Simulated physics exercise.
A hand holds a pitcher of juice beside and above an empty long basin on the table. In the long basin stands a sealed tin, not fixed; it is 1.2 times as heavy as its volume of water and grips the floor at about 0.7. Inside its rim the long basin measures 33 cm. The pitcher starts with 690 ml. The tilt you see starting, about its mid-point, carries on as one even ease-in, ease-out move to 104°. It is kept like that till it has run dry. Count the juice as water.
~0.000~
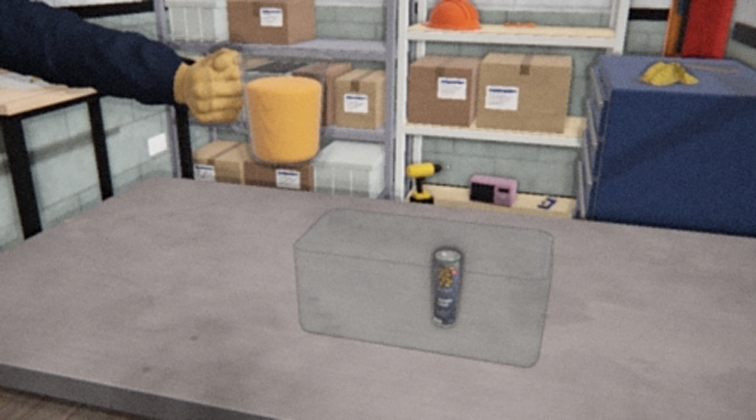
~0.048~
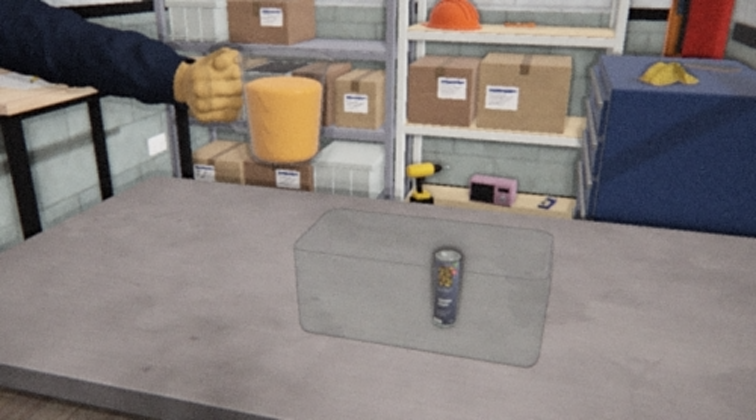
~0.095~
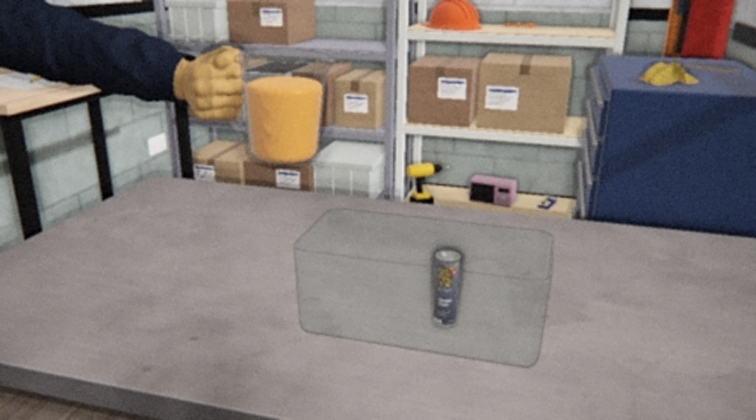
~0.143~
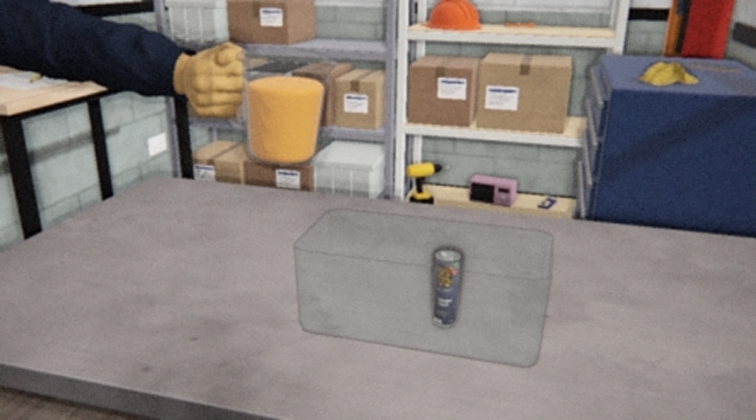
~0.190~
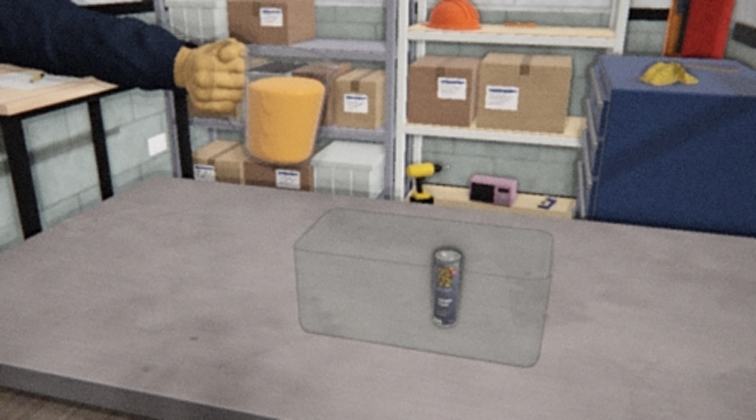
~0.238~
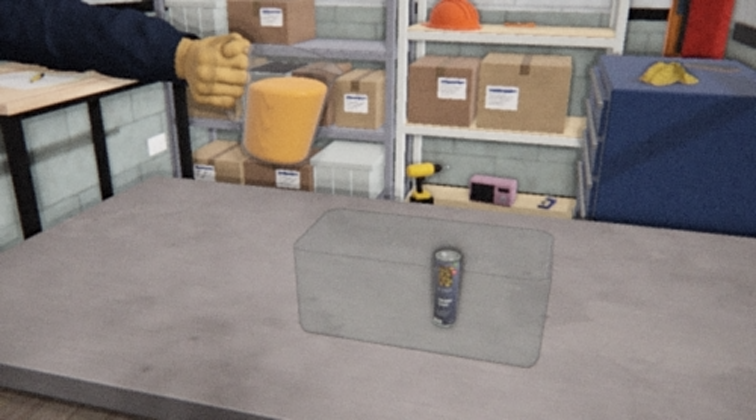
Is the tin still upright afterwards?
The tin remains upright.
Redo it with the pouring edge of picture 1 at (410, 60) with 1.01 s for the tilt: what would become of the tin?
Then it stays up.
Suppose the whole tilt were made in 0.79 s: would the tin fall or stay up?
The tin stays up.
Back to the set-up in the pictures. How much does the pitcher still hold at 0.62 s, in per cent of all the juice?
Some 88 per cent.
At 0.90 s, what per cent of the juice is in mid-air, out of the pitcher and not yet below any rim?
Some 26 per cent.
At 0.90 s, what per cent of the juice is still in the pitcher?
Near 32 in a hundred.
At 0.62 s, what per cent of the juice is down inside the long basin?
About 0 per cent.
By 0.62 s the tilt is 70° and 88 per cent is still to pour; the tin stands where it began.
By 0.90 s the tilt is 101° and 32 per cent is still to pour; the tin stands where it began.
By 1.19 s the tilt is 104° and 3 per cent is still to pour; the tin stands where it began.
By 1.51 s the tilt is 104° and 0 per cent is still to pour; the tin stands where it began.
At rest the tin stands where it began.
